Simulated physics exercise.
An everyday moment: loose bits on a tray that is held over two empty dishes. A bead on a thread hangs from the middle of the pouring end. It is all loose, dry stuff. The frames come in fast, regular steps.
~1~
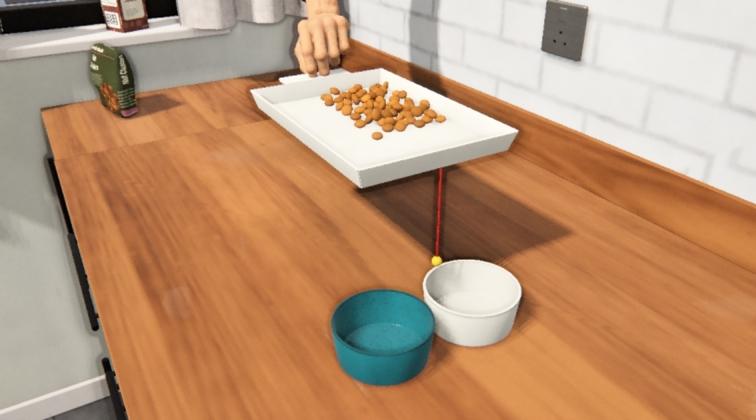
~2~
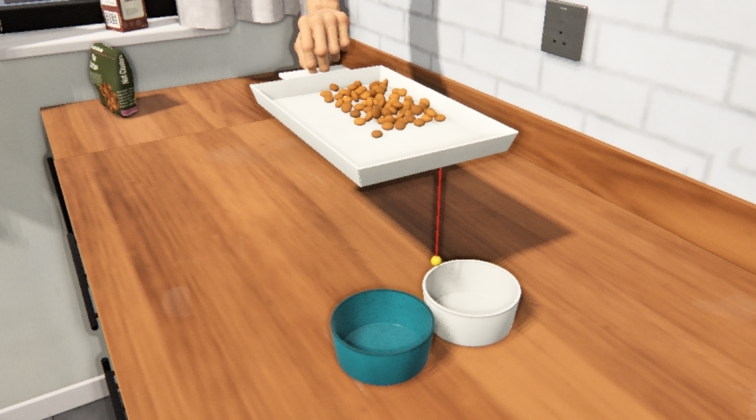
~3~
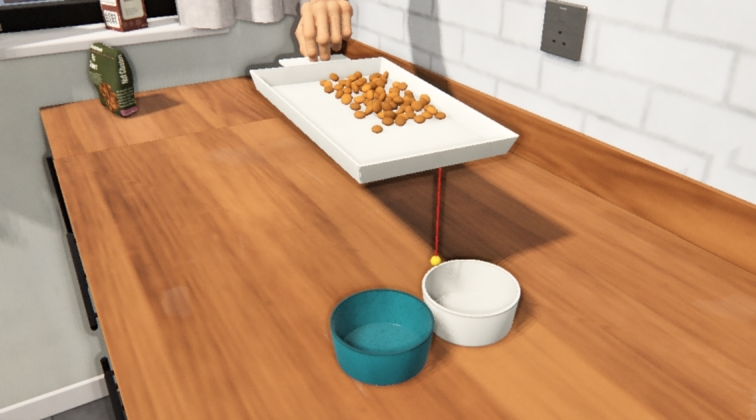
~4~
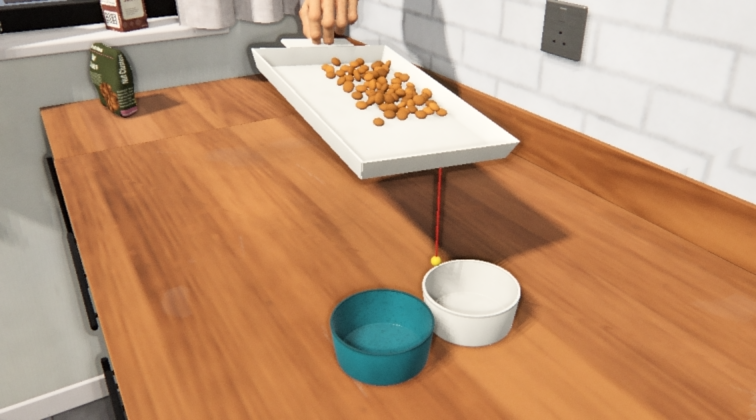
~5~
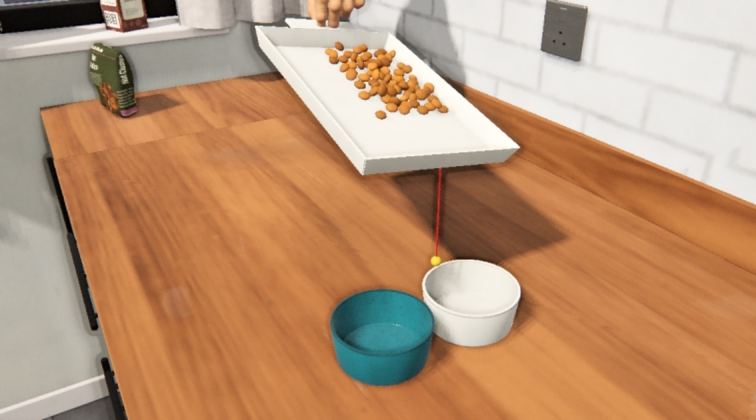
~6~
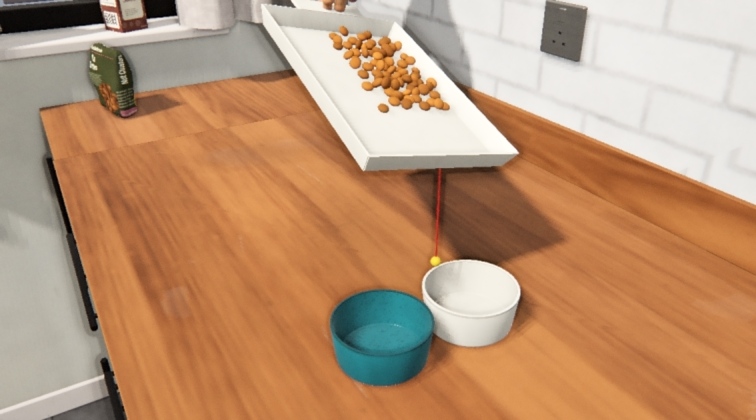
A white rectangular tray of small brown kibble, gripped at its far end by a hand, hangs above a wooden kitchen counter, seen from slightly above by a still camera. Below it sit a teal dish and, to its right, a white one, with a yellow bead on a red thread beside them. The hand raises the far end, steadily steepening the tray towards its right front corner, while the kibble stays bunched.
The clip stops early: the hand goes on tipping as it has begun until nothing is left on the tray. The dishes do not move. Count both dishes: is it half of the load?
Caught overall: Only the smaller part.
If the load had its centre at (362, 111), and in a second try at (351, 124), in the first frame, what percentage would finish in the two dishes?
The first gives 10 %, the second 10 %.
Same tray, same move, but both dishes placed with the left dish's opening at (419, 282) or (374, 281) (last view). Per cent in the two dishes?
Near 90 % and 30 %.
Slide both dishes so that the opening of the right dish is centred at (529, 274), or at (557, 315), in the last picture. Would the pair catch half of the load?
The first try: More than half. The second: Less than half.
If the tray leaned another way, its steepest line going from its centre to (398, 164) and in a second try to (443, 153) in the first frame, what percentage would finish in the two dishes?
Roughly 70 per cent, and 30 per cent.
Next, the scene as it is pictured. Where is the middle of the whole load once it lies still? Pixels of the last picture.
Around (536, 296).
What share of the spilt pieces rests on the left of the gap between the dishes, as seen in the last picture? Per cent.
Some 0 per cent.
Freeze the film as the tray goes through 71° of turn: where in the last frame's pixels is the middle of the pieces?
Roughly at (487, 151).
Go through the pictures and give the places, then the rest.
In the first picture, corners of the pouring end at (361, 166) and (509, 130), level; middle of the load at (377, 106), bits of cat kibble; left dish at (410, 364); right dish at (501, 326); bead on its thread at (437, 261).
In the second picture, corners of the pouring end at (361, 165) and (509, 131), level; middle of the load at (377, 104).
In the third picture, corners of the pouring end at (362, 162) and (510, 134), tipped barely, lowest at the right corner; middle of the load at (377, 97).
In the fourth picture, corners of the pouring end at (365, 158) and (511, 139), tipped a little, lowest at the right corner; middle of the load at (379, 87).
In the fifth picture, corners of the pouring end at (368, 154) and (511, 144), tipped clearly, lowest at the right corner; middle of the load at (382, 77).
In the sixth picture, corners of the pouring end at (372, 151) and (511, 149), tipped clearly, lowest at the right corner; middle of the load at (385, 67); left dish at (409, 365); right dish at (500, 326).
Soon after the last picture, tray tipped steeply; nearly all on the tray; a small part in the air.
A little later, tray tipped past a quarter turn; a stray few on the tray; a small part in the right dish; most outside both; a stray few in the air.
Later still, tray tipped past a quarter turn; a small part in the right dish; nearly all outside both.
At rest, tray tipped past a quarter turn; none in the left dish; a small part in the right dish; nearly all outside both.
